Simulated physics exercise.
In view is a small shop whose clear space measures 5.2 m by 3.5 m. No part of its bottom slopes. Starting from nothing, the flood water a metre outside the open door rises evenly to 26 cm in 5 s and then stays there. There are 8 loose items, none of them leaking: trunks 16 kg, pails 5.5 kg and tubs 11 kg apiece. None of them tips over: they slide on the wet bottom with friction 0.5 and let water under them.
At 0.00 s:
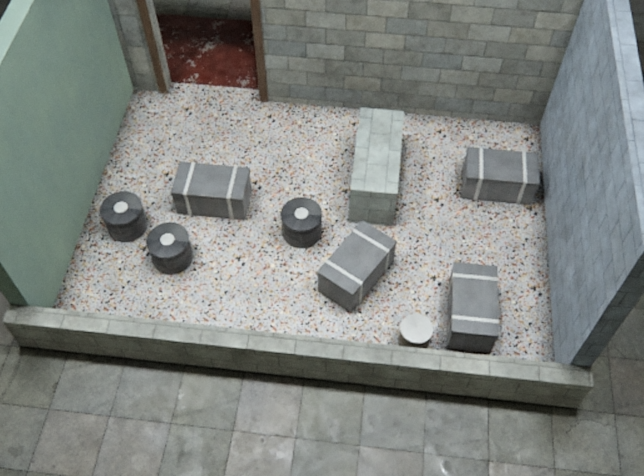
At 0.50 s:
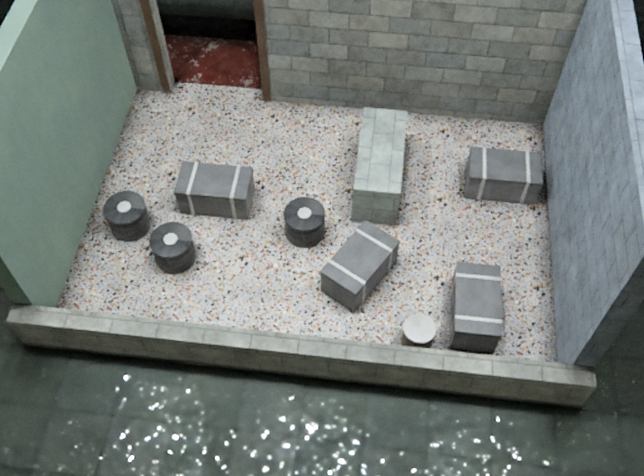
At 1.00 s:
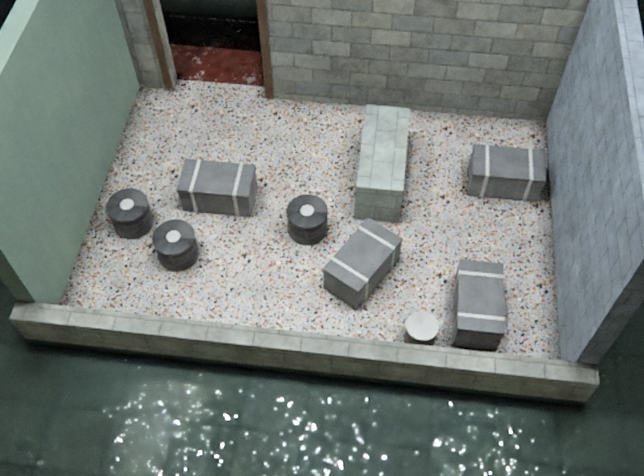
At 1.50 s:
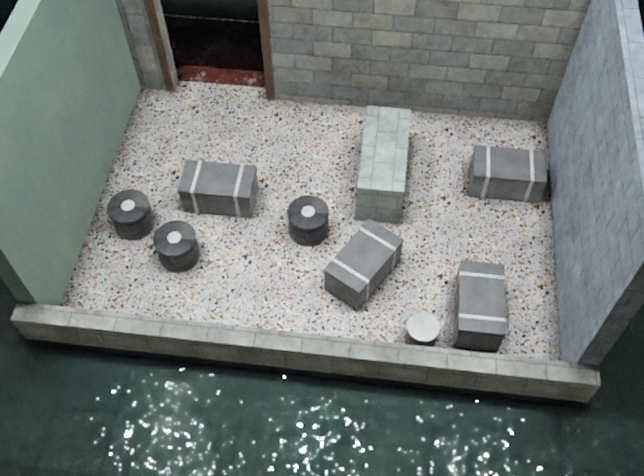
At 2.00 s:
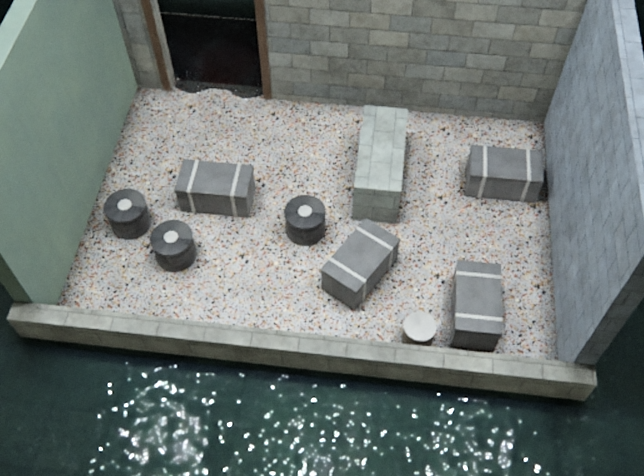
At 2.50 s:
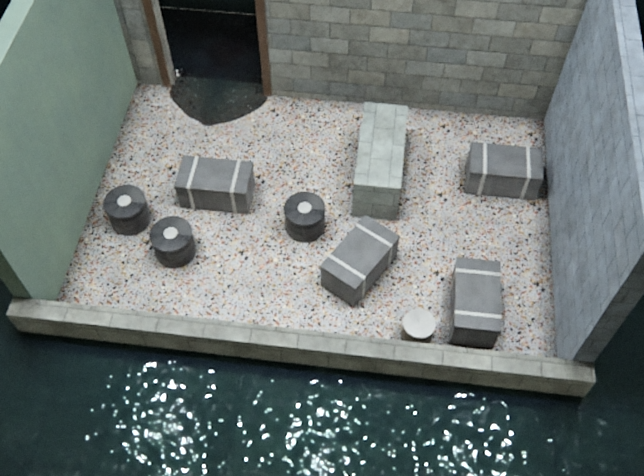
At the start, banded grey trunks, round dark tubs and a pale block stand on a dry speckled floor inside low walls. Dark, glinting water covers the paving outside, then the red floor beyond the doorway, and finally spreads a short way through the opening while the objects stay in place.
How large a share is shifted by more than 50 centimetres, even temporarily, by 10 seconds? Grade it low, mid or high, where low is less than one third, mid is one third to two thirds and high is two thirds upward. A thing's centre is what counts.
Grade: High.
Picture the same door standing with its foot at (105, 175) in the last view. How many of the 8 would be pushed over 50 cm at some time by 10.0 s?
So the tally would be 6.
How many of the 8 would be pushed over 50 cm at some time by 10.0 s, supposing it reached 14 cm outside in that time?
In that case the number is 2.
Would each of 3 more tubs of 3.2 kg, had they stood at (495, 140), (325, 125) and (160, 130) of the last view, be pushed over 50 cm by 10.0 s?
Result by item, in order: Inside the cutoff, inside the cutoff, beyond the cutoff.
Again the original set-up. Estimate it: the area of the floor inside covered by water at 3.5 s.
I'd estimate close to 2.5 m2.
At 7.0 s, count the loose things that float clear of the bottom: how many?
Tally: 4 of them.
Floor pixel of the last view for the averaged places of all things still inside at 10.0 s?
Around (453, 249).
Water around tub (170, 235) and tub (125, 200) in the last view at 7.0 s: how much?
Around 15 cm and 19 cm.
After 3.5 s 0 of 8 are over 50 cm from their spots; 0 afloat.
After 4.5 s 0 of 8 are over 50 cm from their spots; 0 afloat.
After 7.0 s 3 of 8 are over 50 cm from their spots; 4 afloat.
After 10.0 s 7 of 8 are over 50 cm from their spots, and 7 have been at some point; 6 afloat.
